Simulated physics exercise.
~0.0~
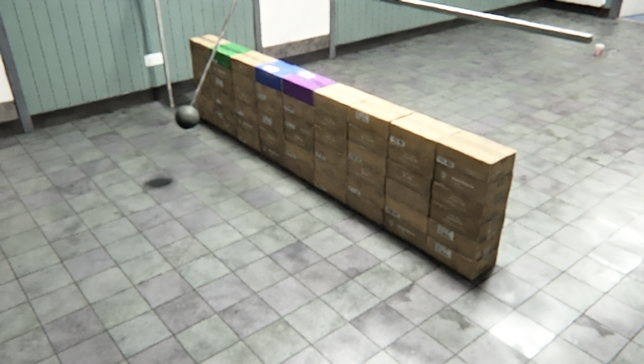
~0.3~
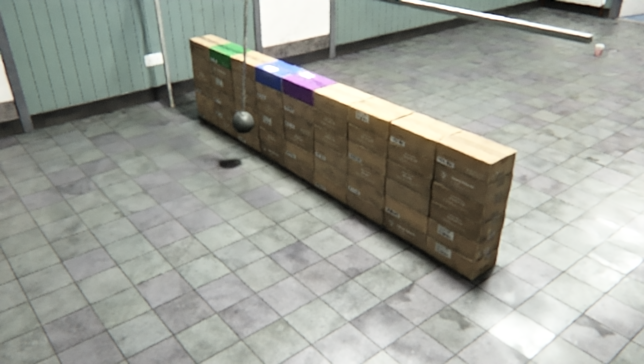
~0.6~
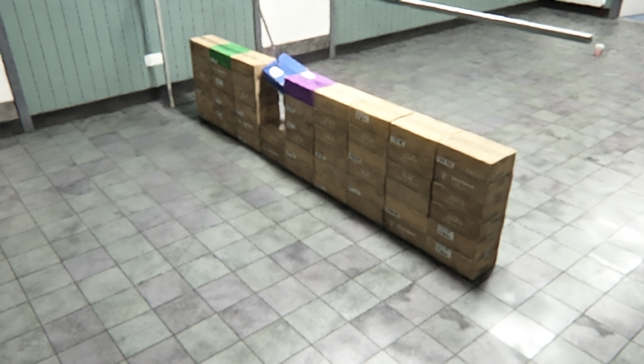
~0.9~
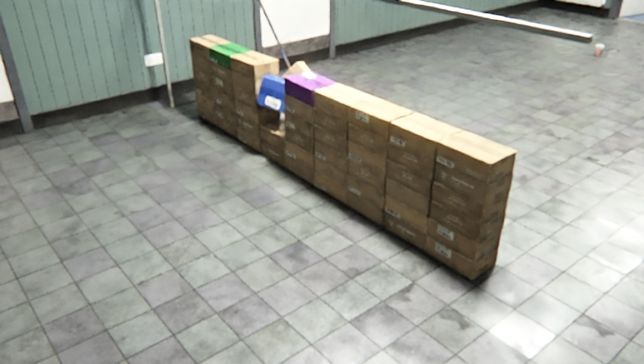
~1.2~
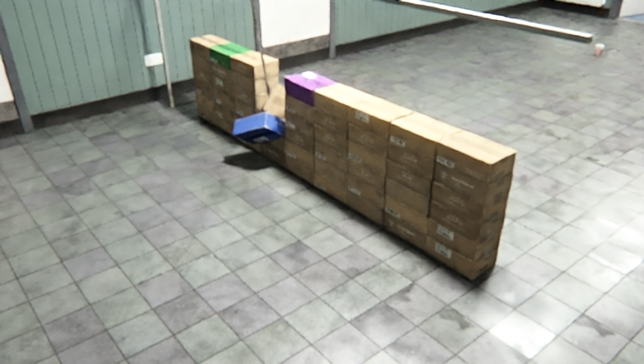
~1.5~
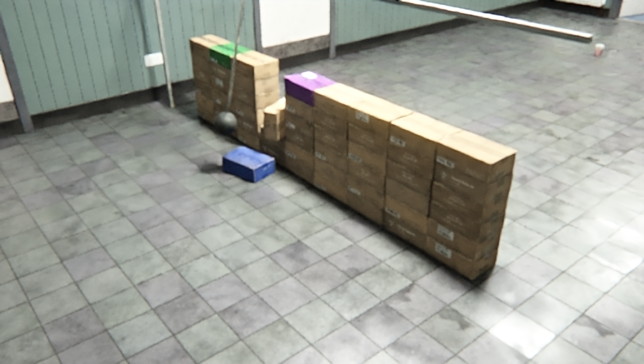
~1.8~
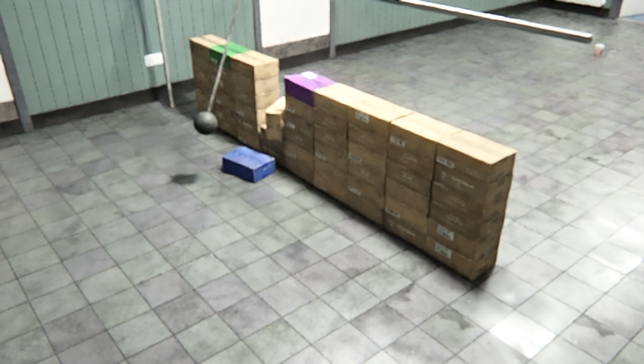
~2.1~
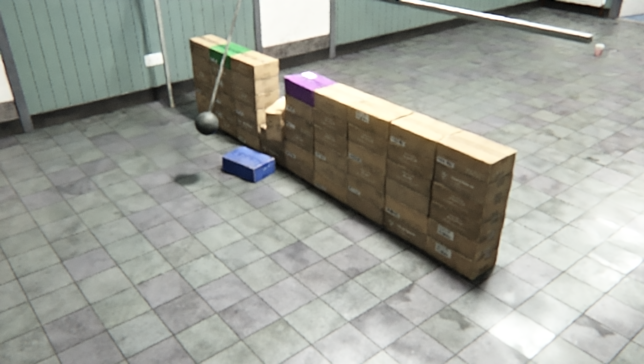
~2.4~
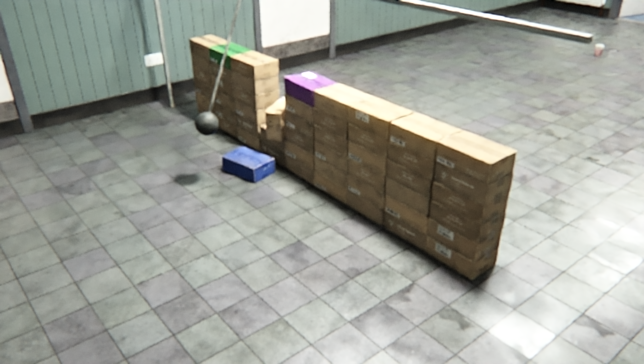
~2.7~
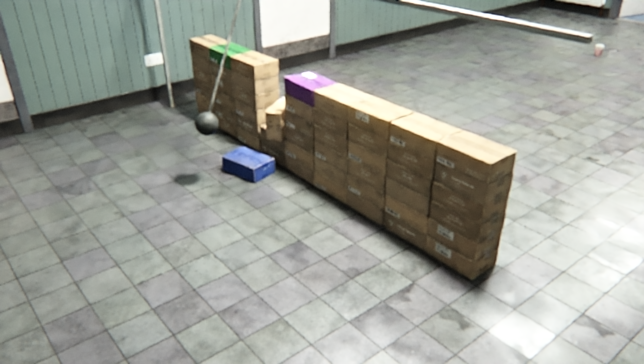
At first, a dark ball on a line hangs to the left of a long wall of stacked cardboard boxes, with green, blue and purple ones along the top. The ball swings right and strikes the wall beneath the blue box, passing out of sight behind it. The blue box tilts and sinks into the gap that opens, then tumbles out the near side as the ball swings back. It lands upside down on the tiled floor. Finally the ball hangs at the left again, while the green and purple boxes remain up on either side of the notch.
